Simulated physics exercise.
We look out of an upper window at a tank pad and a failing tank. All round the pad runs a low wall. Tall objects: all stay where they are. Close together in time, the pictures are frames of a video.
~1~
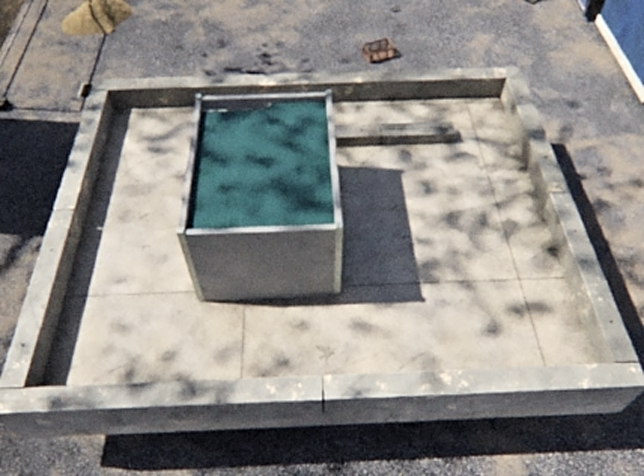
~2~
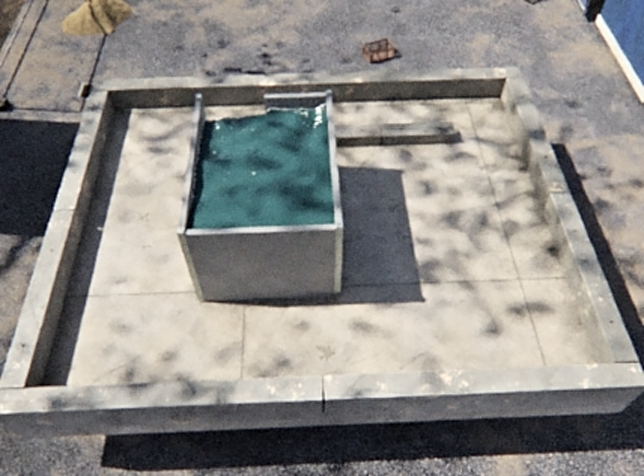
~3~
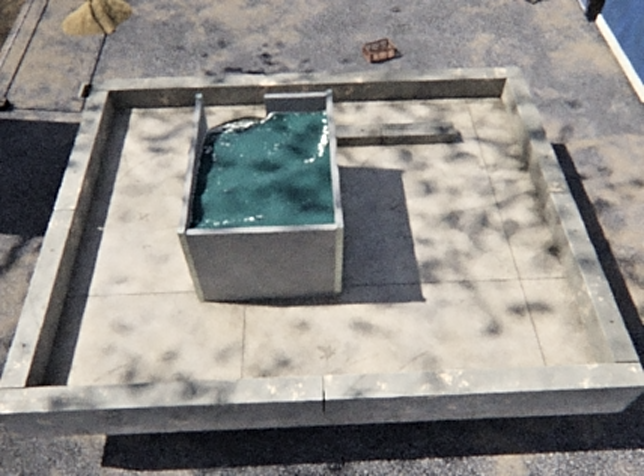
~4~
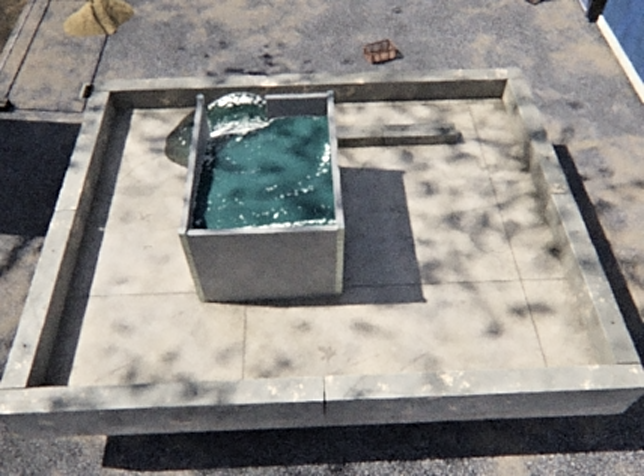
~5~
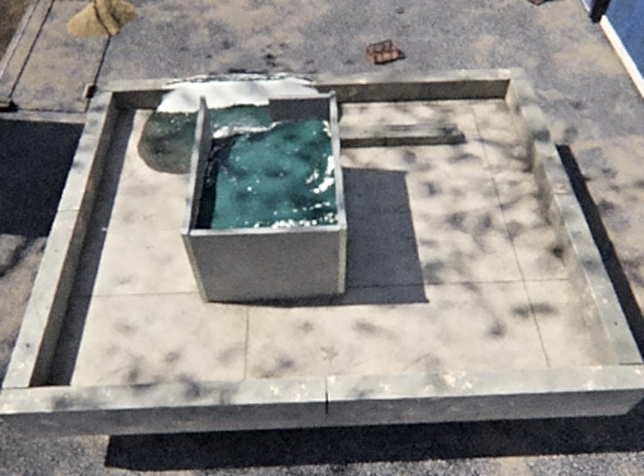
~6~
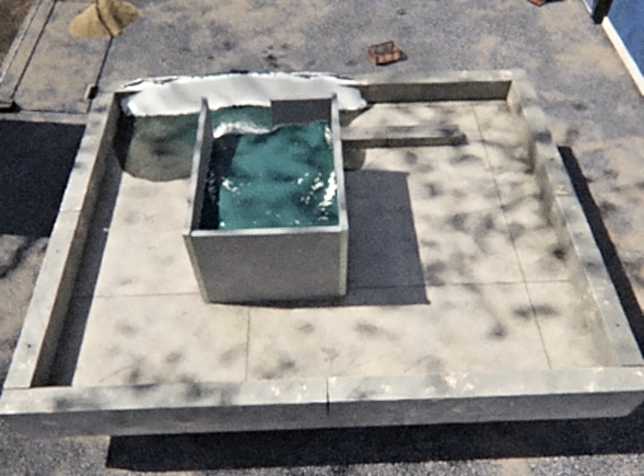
Green water in a gray tank began to ripple, then poured out through a gap on the far side, foaming white along the low back wall and spreading left across the pale pad.
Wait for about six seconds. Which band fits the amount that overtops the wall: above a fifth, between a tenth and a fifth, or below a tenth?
The loss is ten to twenty in a hundred.
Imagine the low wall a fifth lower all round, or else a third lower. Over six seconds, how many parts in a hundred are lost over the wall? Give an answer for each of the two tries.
In the first case about 24 in a hundred, in the second about 32 in a hundred.
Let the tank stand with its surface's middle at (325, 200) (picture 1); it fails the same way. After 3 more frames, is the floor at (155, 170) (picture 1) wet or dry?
So at that place it's waterlogged.
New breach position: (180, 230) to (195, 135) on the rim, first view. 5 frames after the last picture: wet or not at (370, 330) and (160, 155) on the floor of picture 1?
In order: Unreached and submerged.
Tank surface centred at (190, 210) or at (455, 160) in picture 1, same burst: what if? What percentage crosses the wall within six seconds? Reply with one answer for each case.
I'd say some 12 per cent for the first and some 2 per cent for the second.
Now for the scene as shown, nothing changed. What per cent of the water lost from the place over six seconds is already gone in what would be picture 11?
It comes to around 30 per cent.
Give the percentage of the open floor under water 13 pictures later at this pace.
Roughly 55 per cent.
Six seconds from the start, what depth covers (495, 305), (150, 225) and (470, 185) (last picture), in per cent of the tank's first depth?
In turn 12, 4 and 4 in a hundred.
A moment on, water covers 25 % of the floor; the low wall has let 1 % over.
Next, water covers 30 % of the floor; the low wall has let 5 % over.
Then, water covers 50 % of the floor; the low wall has let 13 % over.
Later, water covers 75 % of the floor; the low wall has let 15 % over.
In the end, water covers 80 % of the floor; the low wall has let 15 % over.
